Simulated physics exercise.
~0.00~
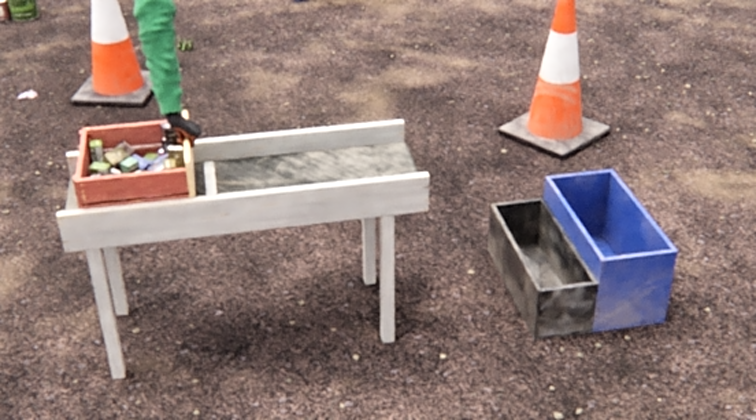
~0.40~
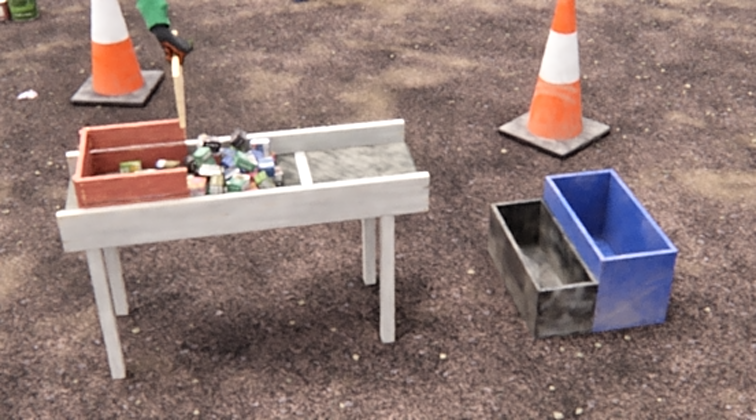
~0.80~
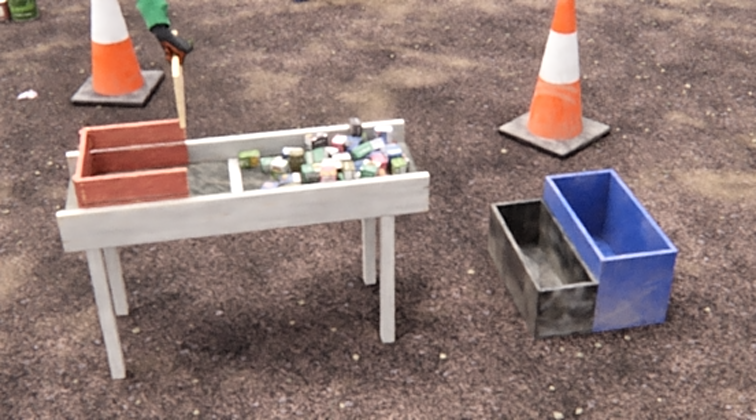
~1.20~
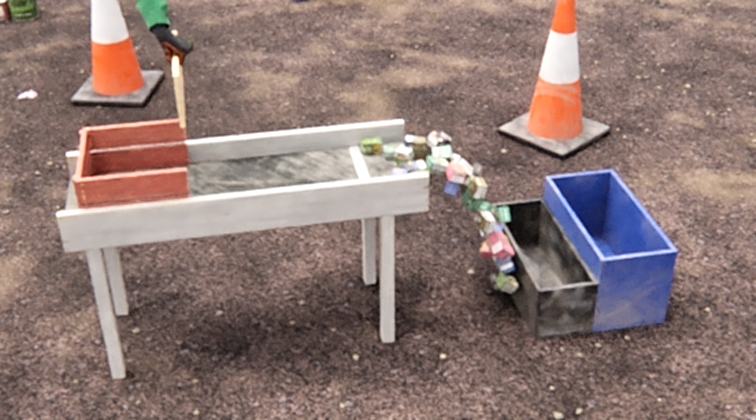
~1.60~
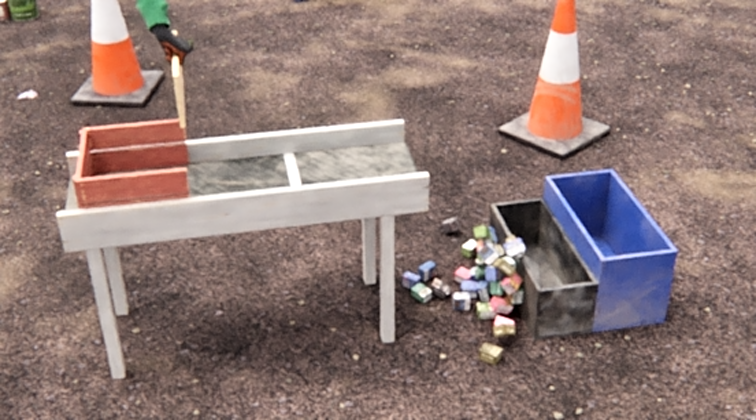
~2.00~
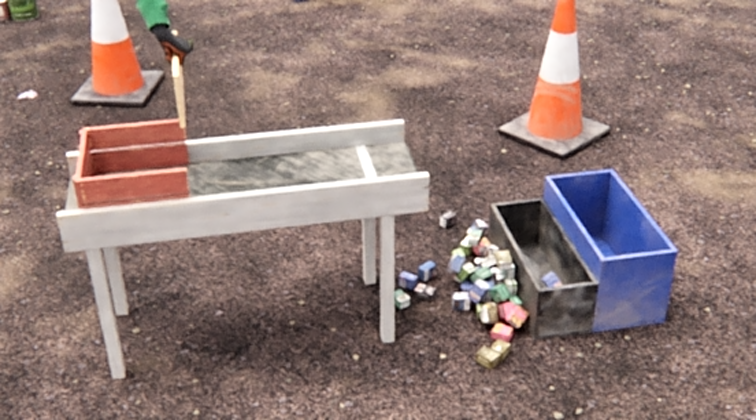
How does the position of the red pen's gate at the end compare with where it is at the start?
At the start the gate stands upright at the right side of the red pen, closing it off. By the end it is held up above the belt by the gloved hand, leaving that side of the pen open.
